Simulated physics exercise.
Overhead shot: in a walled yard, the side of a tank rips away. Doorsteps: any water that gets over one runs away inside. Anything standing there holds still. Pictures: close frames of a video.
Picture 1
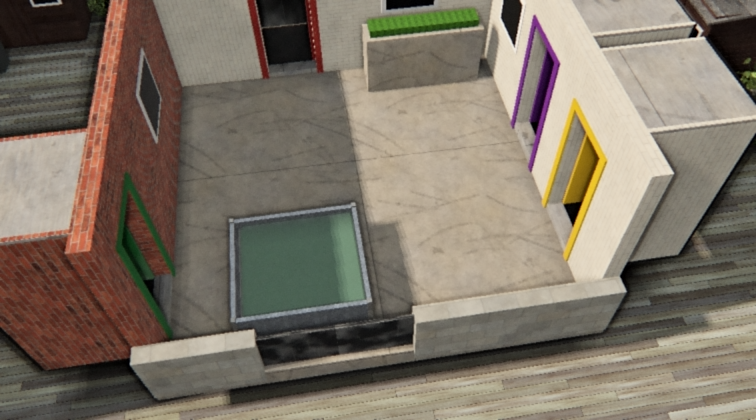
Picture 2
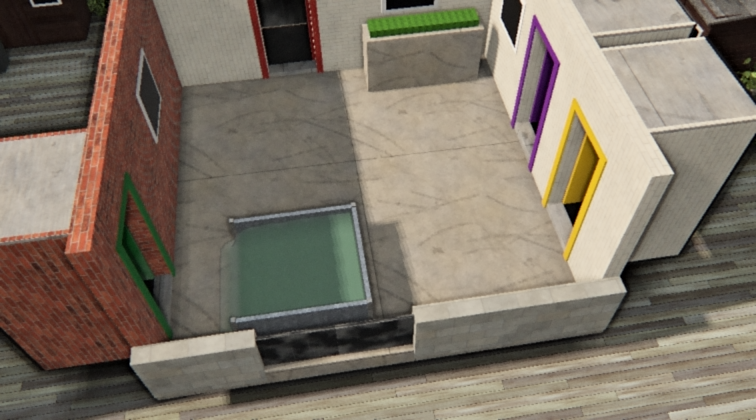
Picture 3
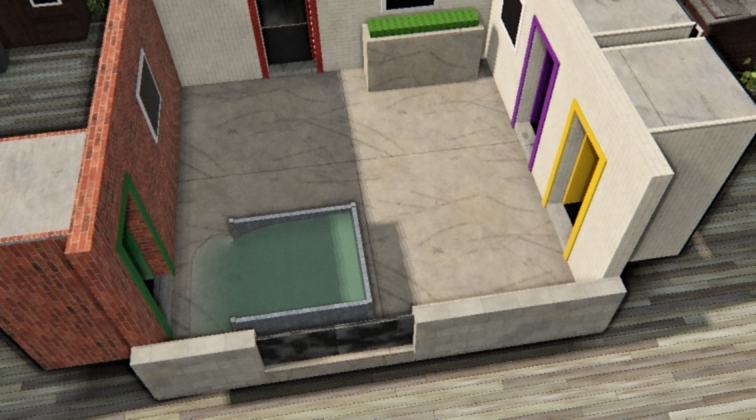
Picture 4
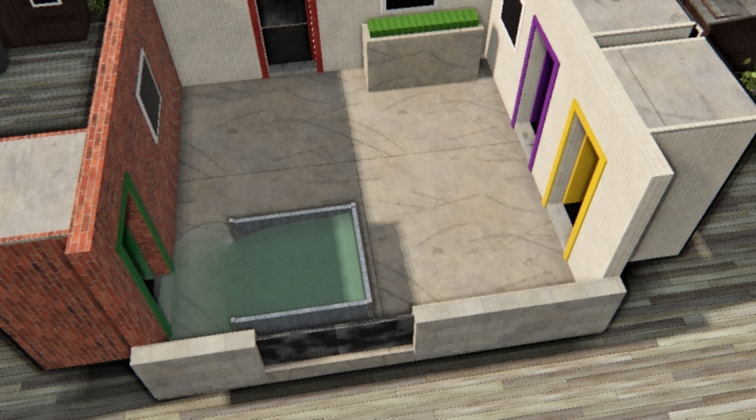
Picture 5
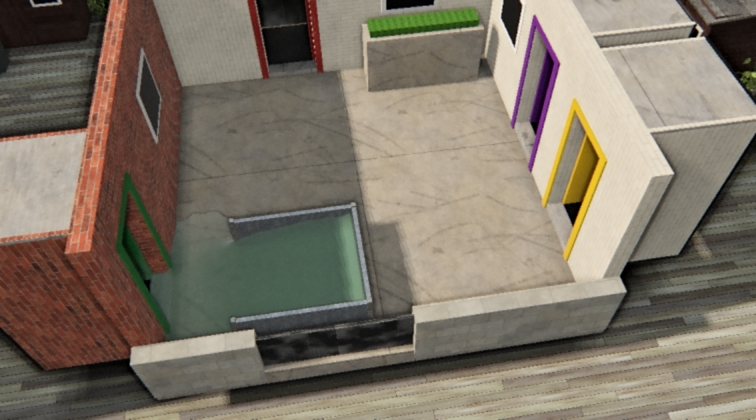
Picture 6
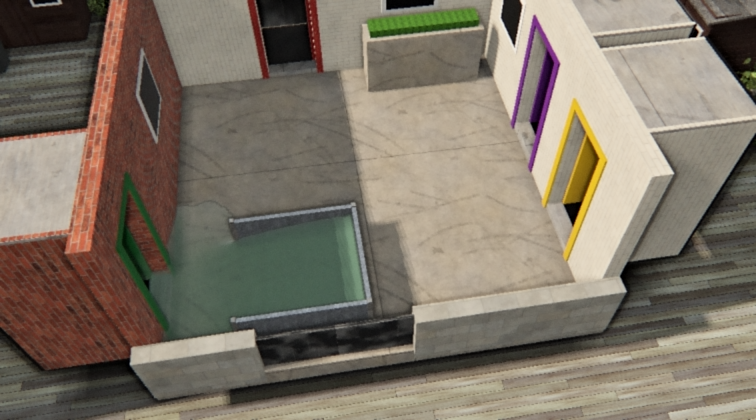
Walled yard with a tank of green water losing its left side, the water spreading left across the floor toward the green-framed doorway.
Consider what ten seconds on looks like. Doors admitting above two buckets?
The red door lets in little enough there. The purple door lets in little enough there. The yellow door lets in little enough there. The green door lets too much in there.
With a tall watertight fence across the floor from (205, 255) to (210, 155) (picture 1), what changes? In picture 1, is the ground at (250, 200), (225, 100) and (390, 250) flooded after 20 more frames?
Results in sequence: Swamped / swamped / bone-dry.
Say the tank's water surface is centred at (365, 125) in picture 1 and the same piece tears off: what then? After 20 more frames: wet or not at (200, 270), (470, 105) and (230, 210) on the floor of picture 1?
First spot swamped, second bare, third swamped.
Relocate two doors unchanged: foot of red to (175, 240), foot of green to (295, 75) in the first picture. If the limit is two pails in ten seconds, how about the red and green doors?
First red door is flooded, then green door is not flooded.
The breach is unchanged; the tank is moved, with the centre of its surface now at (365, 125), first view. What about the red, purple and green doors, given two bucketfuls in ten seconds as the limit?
Red door falls short; purple door falls short; green door falls short.
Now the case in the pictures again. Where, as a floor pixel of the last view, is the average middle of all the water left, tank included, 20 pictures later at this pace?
Roughly (262, 243) in the last picture.
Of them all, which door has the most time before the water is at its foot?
That is the purple-painted one.
A moment on, water covers 15 % of the floor; the red door not reached, the purple door not reached, the yellow door not reached, the green door far over two buckets in.
Next, water covers 25 % of the floor; the red door not reached, the purple door not reached, the yellow door not reached, the green door far over two buckets in.
Then, water covers 45 % of the floor; the red door wet at the sill, nothing in, the purple door not reached, the yellow door not reached, the green door far over two buckets in.
Later, water covers 55 % of the floor; the red door wet at the sill, nothing in, the purple door wet at the sill, nothing in, the yellow door wet at the sill, nothing in, the green door far over two buckets in.
In the end, water covers 85 % of the floor; the red door wet at the sill, nothing in, the purple door wet at the sill, nothing in, the yellow door wet at the sill, nothing in, the green door far over two buckets in.
